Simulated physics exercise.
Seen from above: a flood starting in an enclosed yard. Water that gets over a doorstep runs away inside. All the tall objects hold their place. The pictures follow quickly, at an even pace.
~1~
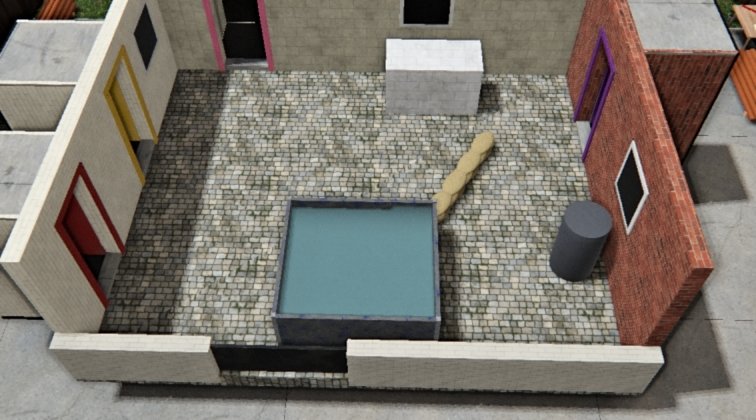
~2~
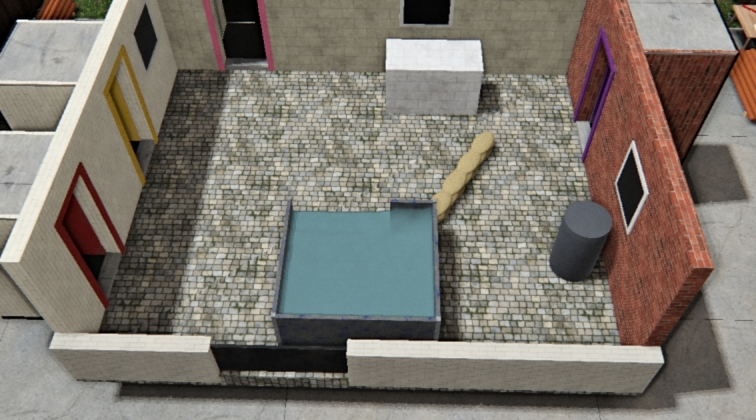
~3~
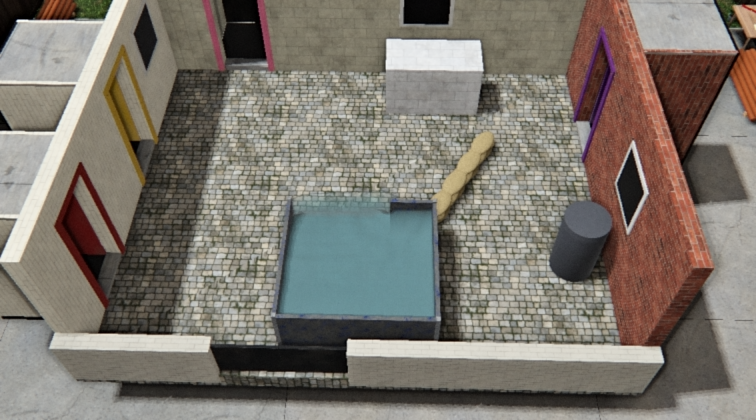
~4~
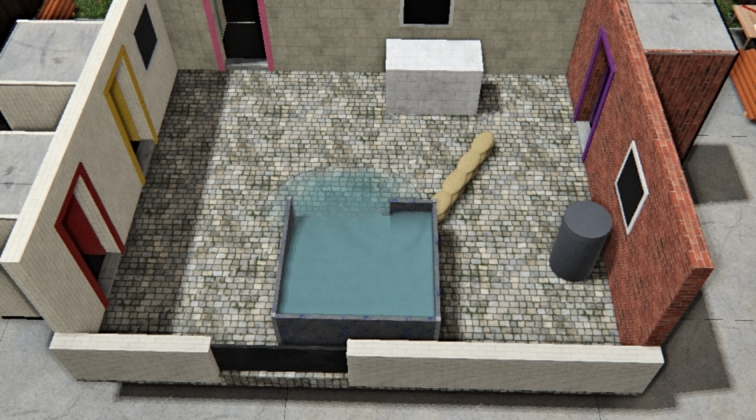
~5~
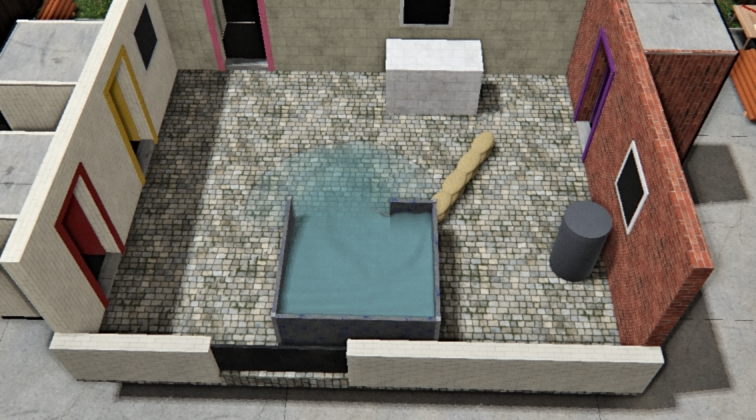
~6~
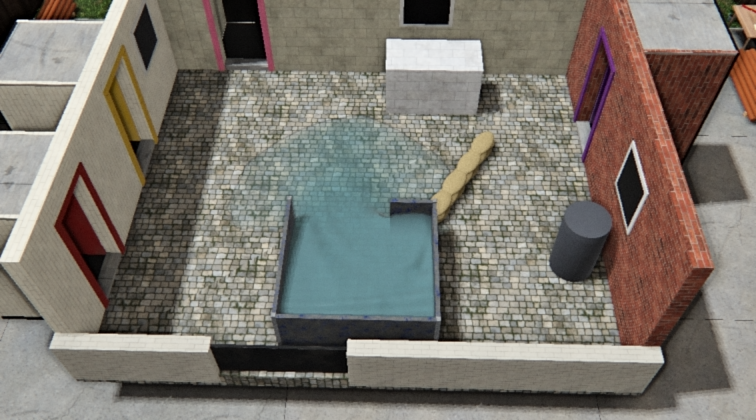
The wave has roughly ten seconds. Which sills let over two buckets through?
One by one: The red door stays under that; the pink door takes more than that; the yellow door stays under that; the purple door takes more than that.
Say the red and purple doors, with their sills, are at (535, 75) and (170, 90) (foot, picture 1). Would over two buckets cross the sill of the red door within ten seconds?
In short: The red one floods.
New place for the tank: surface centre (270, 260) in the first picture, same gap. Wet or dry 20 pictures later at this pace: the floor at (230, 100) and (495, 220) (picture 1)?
In turn: Under water, not flooded.
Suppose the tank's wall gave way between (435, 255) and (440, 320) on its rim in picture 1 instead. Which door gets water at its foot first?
I say the purple-painted one.
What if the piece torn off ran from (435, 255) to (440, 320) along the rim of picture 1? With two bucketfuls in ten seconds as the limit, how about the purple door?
One by one: Purple door passes that mark.
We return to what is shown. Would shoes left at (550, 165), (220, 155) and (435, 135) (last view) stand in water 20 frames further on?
In that order: Under water, flooded, flooded.
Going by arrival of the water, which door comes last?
I say the red one.
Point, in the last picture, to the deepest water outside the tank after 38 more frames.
Close to (92, 357).
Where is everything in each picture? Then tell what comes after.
The first frame shows still water in the open tank at (359, 258).
In the second frame, water pours out on the open tank's far side and has run to a hidden place.
In the third frame, the front is at a hidden place, out from the gap on the open tank's far side.
In the fourth frame, water pours out on the open tank's far side and has run to (384, 172).
In the fifth frame, water pours out on the open tank's far side and has run to (372, 145).
In the sixth frame, the front is at (364, 119), out from the gap on the open tank's far side.
A moment on, water covers 35 % of the floor; the red door not reached, the pink door not reached, the yellow door not reached, the purple door not reached.
Next, water covers 45 % of the floor; the red door not reached, the pink door under two buckets in, the yellow door not reached, the purple door not reached.
Then, water covers 55 % of the floor; the red door not reached, the pink door over two buckets in, the yellow door wet at the sill, nothing in, the purple door under two buckets in.
Later, water covers 80 % of the floor; the red door wet at the sill, nothing in, the pink door far over two buckets in, the yellow door under two buckets in, the purple door over two buckets in.
In the end, water covers 95 % of the floor; the red door under two buckets in, the pink door far over two buckets in, the yellow door under two buckets in, the purple door far over two buckets in.
